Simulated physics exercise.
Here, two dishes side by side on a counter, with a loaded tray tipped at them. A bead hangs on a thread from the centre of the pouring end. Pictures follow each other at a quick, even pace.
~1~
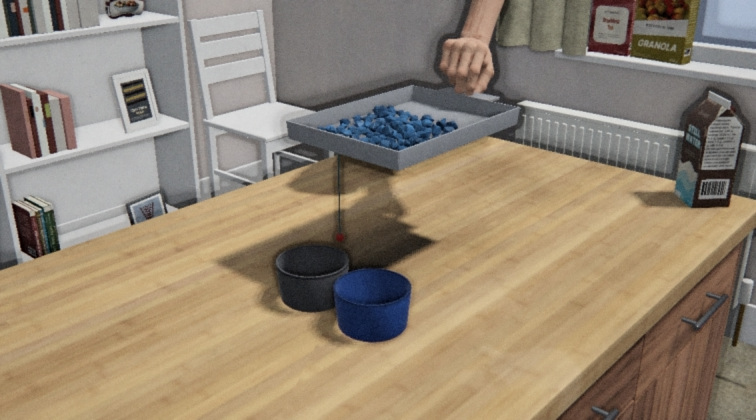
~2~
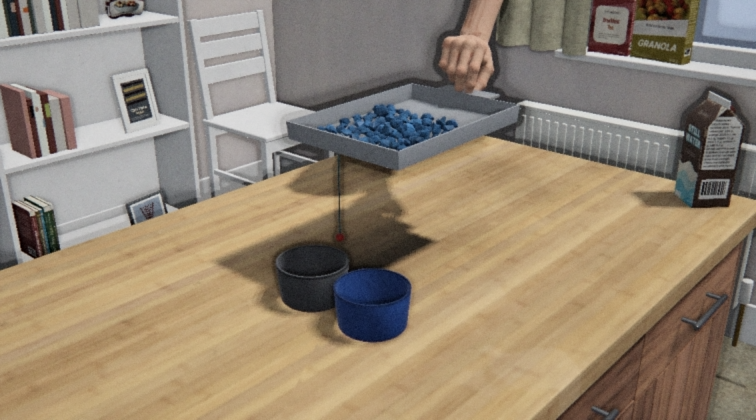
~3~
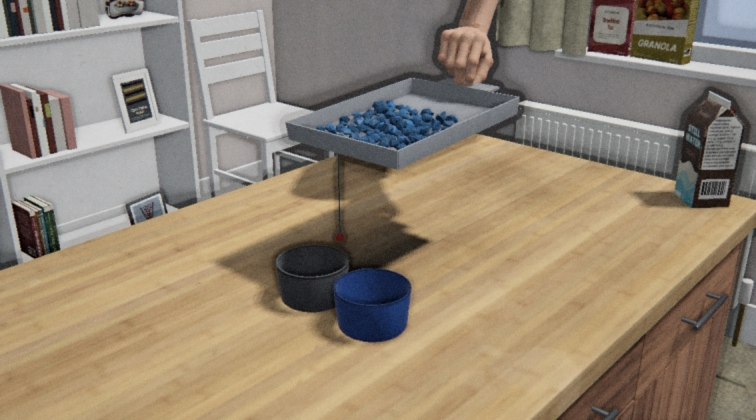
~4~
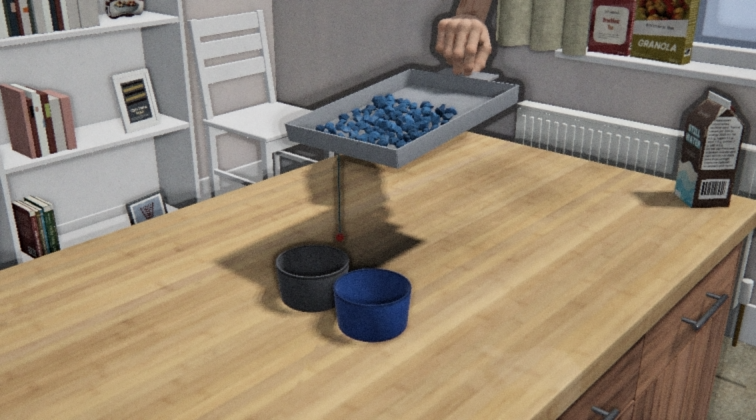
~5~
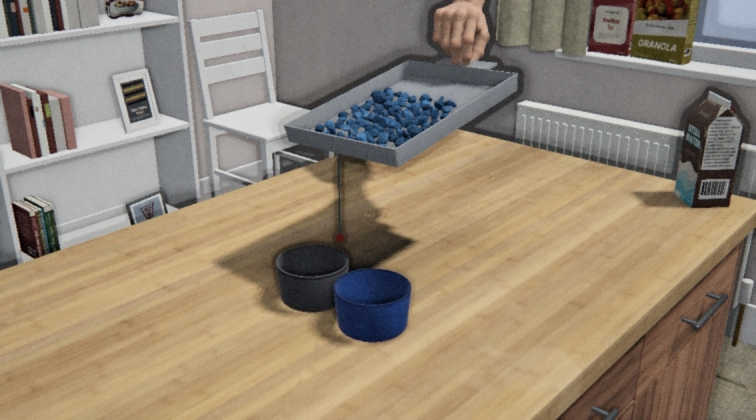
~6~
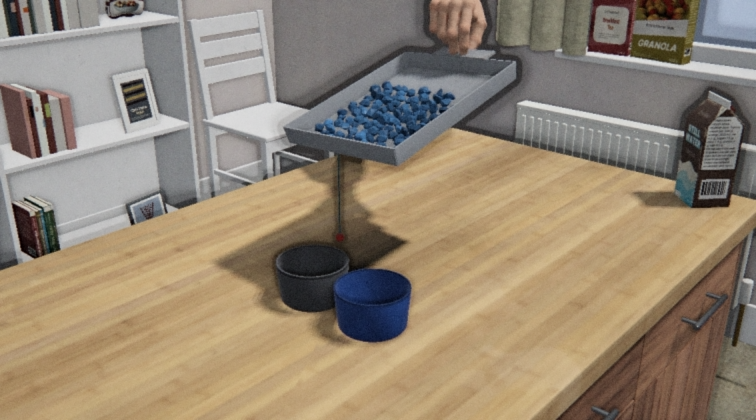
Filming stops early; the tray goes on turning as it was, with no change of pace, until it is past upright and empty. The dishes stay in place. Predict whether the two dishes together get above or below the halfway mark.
Below.
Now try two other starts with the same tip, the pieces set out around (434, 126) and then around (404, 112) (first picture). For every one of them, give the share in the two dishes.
That would be 40 per cent, and then 20 per cent.
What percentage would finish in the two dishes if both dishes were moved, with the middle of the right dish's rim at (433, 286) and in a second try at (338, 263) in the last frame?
I'd expect some 0 percent, and then some 60 percent.
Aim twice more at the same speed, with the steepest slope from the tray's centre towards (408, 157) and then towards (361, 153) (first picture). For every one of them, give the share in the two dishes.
Case one near 30 %; case two near 70 %.
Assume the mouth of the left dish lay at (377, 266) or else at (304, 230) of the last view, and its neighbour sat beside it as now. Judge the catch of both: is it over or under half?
Taking the tries in order: A minor share, followed by a minor share.
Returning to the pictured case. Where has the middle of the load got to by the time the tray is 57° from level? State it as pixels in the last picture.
The load's middle is around (349, 102).
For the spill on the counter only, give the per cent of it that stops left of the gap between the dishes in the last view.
Estimate: About 100 percent.
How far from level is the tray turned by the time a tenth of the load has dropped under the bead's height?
It sits at roughly 95°.
Soon, tray tipped steeply; all on the tray.
A while on, tray tipped right over; about two thirds on the tray; a small part in the left dish; a stray few outside both; about a quarter in the air.
Towards the end, tray tipped past a quarter turn; about a third in the left dish; about two thirds outside both.
Finally, tray tipped past a quarter turn; none in the right dish; about a third in the left dish; about two thirds outside both.
